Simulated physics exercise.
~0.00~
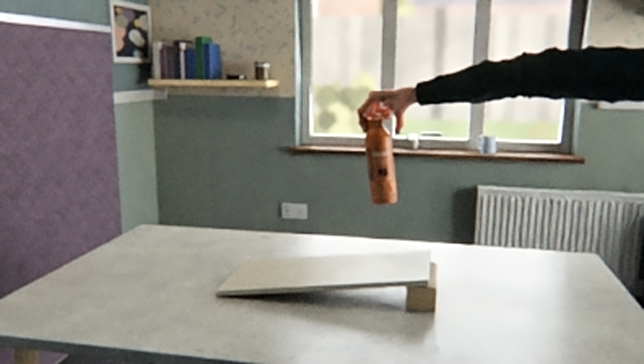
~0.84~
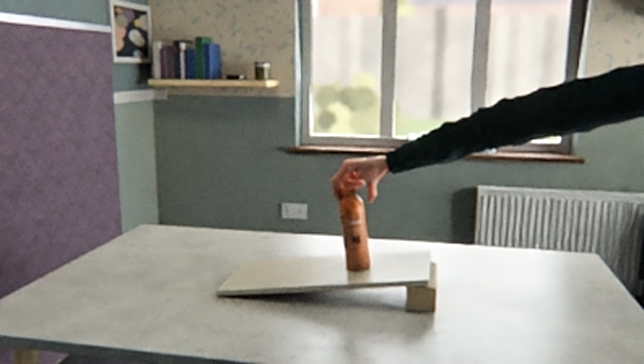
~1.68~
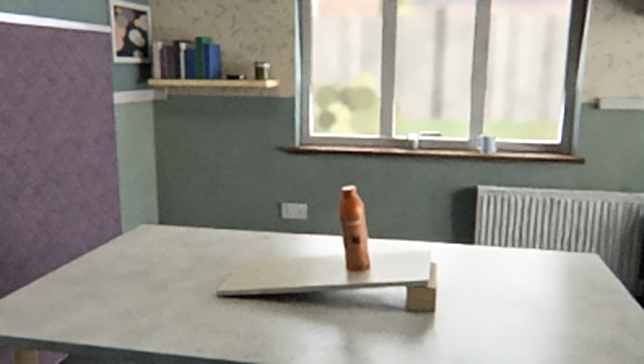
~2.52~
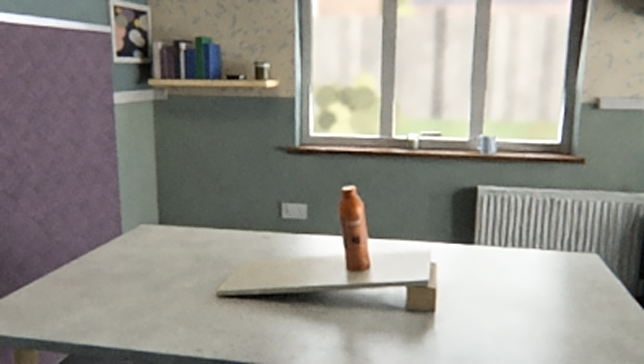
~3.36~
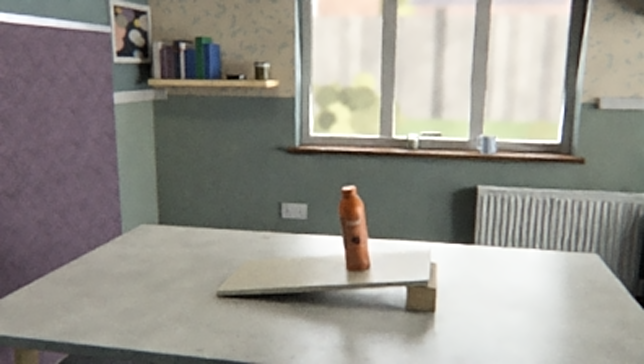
A hand lowering an orange bottle onto a sloping board on a table, letting go and withdrawing, the bottle staying put, leaning slightly.
